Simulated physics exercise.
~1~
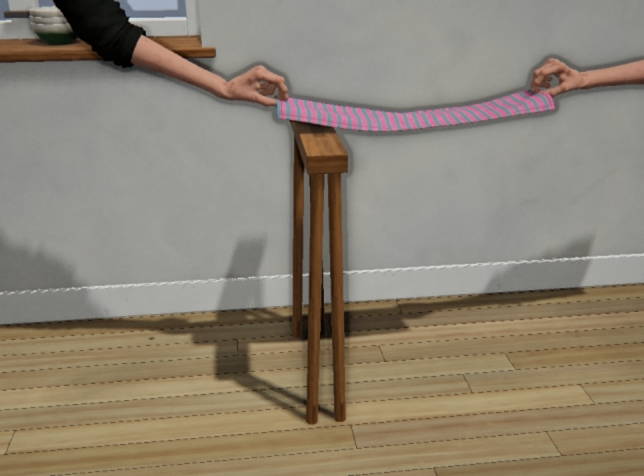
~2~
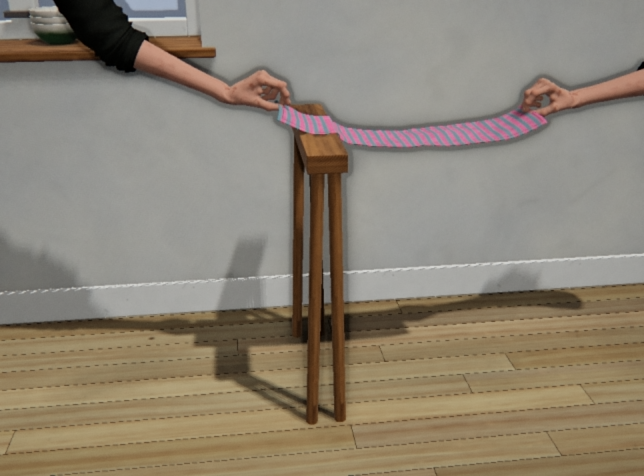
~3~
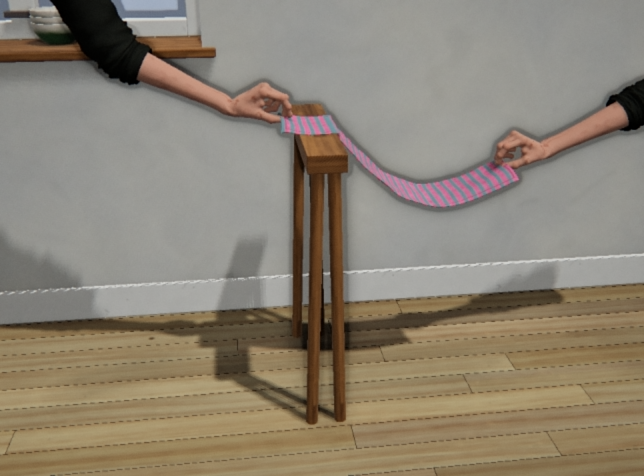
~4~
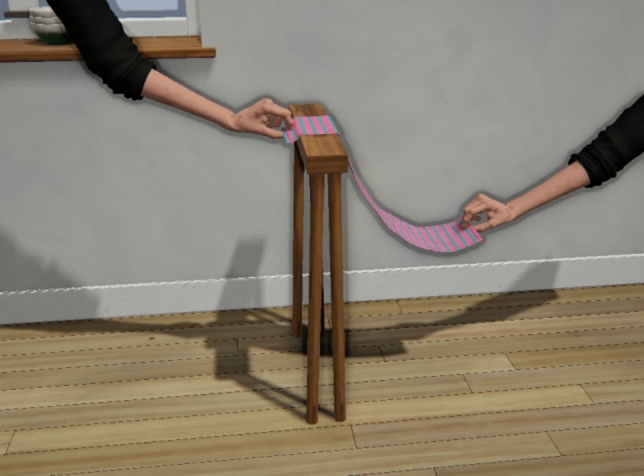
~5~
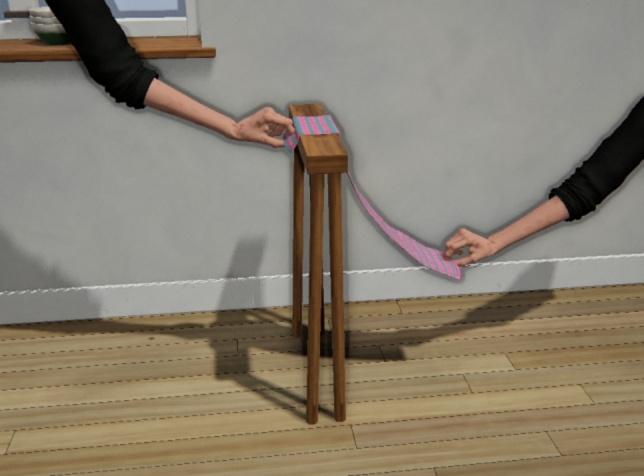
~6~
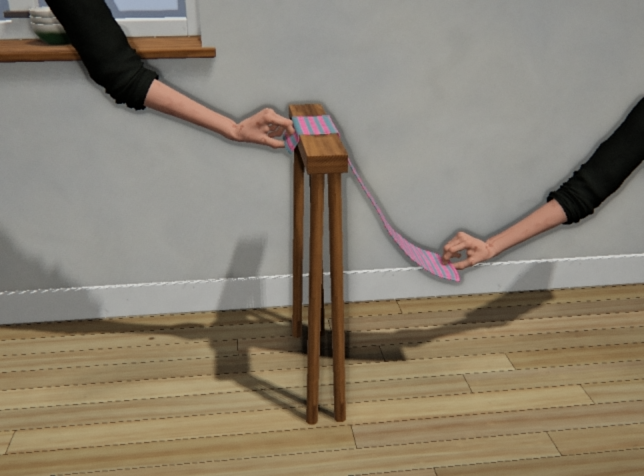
The clip opens with two hands holding a pink striped cloth by its ends, stretched above a narrow wooden bench. The hands lower it across the top, the right hand moving down and inward while the left dips slightly. At the close, both hands still grip the cloth, its longer part sloping down on the right.
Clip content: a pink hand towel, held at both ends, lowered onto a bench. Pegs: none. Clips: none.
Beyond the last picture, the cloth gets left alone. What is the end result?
Gone to the right.
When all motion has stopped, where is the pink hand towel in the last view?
Resting spot: About (365, 369).
Then, 0.34 s past the final frame, hand towel clear of the top and falling near (365, 270).
Then, 0.62 s past the final frame, hand towel in a heap on the floor near (364, 366).
When it is over, hand towel in a heap on the floor near (365, 368). The pink hand towel is pulled rightwards.
